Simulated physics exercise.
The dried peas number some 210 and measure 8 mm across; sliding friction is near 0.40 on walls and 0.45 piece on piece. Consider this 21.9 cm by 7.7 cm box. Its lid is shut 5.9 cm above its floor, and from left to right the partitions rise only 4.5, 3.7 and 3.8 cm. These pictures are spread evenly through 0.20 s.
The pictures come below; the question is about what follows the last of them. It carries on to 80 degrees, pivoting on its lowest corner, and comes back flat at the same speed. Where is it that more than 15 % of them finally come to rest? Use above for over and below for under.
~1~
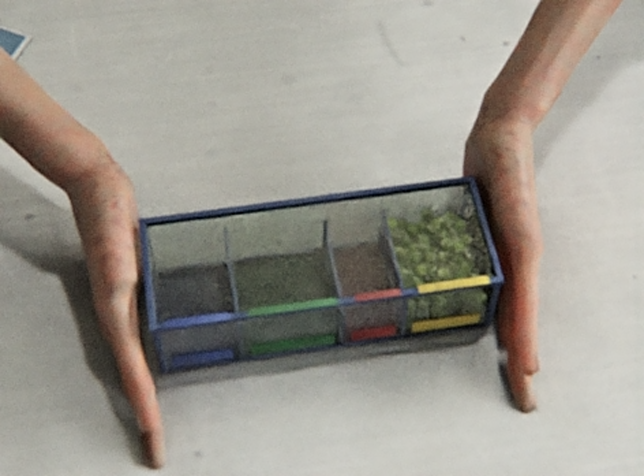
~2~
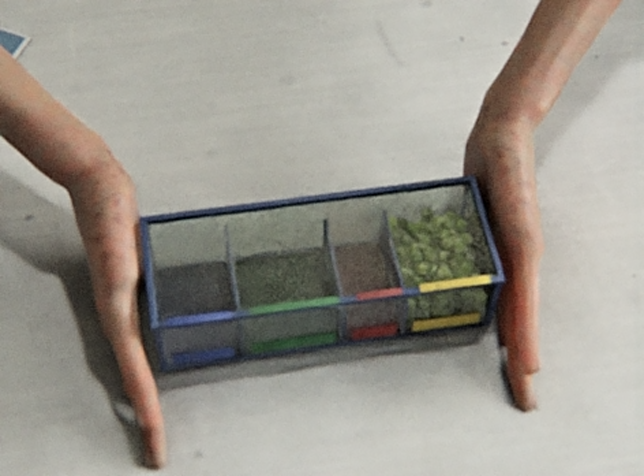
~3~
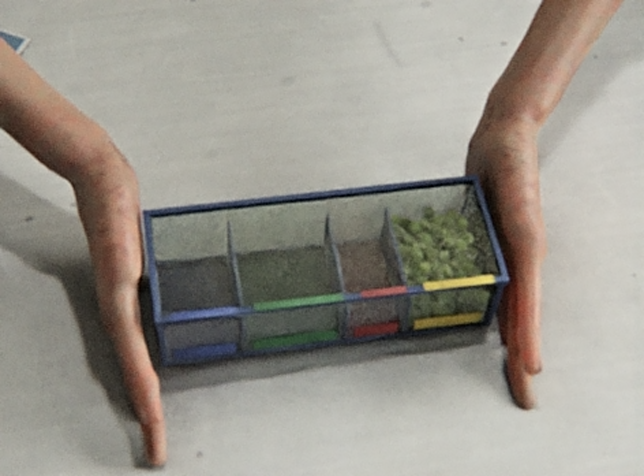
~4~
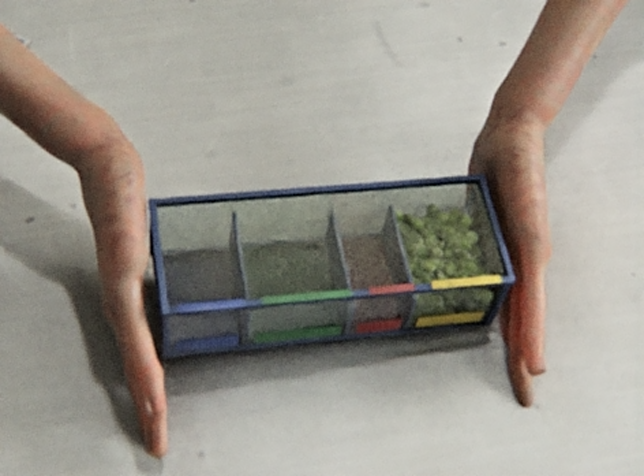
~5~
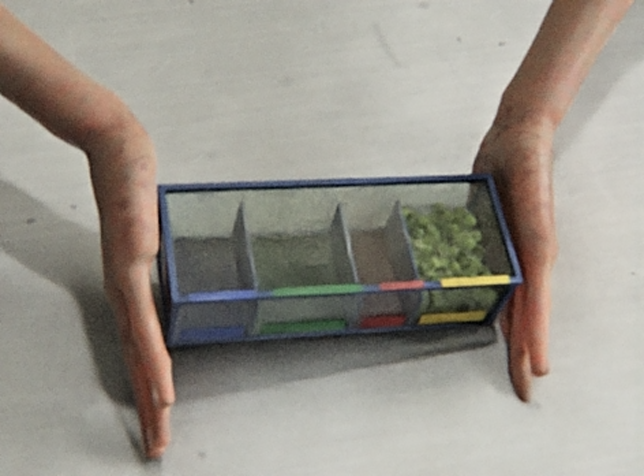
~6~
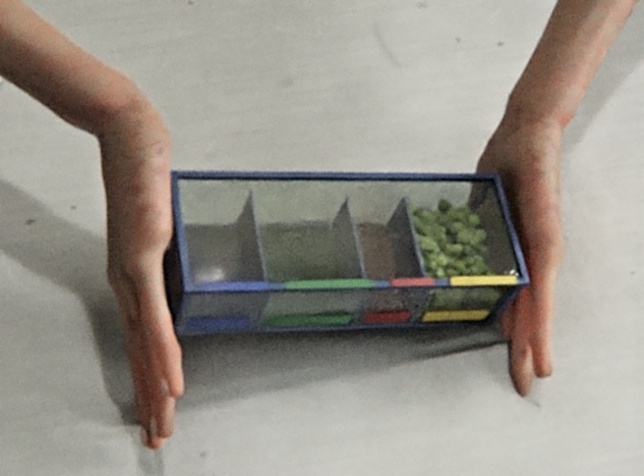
Verdicts: Red below, blue below, green below, yellow above.
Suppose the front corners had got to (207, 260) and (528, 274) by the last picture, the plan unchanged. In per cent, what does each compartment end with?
Red = 0 %, blue = 0 %, green = 0 %, yellow = 100 %.
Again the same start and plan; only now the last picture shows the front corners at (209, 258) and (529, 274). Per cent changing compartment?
Some 0 %.
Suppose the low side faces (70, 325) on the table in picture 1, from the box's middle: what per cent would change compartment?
That comes to around 55 per cent.
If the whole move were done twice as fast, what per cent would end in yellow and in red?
Yellow = 100 %; red = 0 %.
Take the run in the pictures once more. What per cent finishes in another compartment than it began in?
0 %.
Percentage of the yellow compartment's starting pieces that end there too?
Around 100 %.
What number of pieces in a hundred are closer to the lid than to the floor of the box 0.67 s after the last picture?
I'd say around 30 percent of the pieces.
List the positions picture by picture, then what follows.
In the first picture, box tilt 0 degrees, front corners at (156, 326) and (496, 278); yellow 100 %.
In the second picture, box tilt 1 degrees, front corners at (158, 324) and (498, 278).
In the third picture, box tilt 3 degrees, front corners at (161, 318) and (501, 278).
In the fourth picture, box tilt 6 degrees, front corners at (168, 309) and (507, 278), lowest corner right front.
In the fifth picture, box tilt 11 degrees, front corners at (178, 298) and (515, 279), lowest corner right front.
In the sixth picture, box tilt 15 degrees, front corners at (190, 287) and (522, 279), lowest corner right front; yellow 100 %.
Then, 0.67 s after the last picture, tilt 80 degrees; yellow 100 %.
Then, 1.11 s after the last picture, tilt 35 degrees; yellow 100 %.
Then, 1.63 s after the last picture, tilt 0 degrees; yellow 100 %.
In the end, red 0 %, blue 0 %, green 0 %, yellow 100 %.
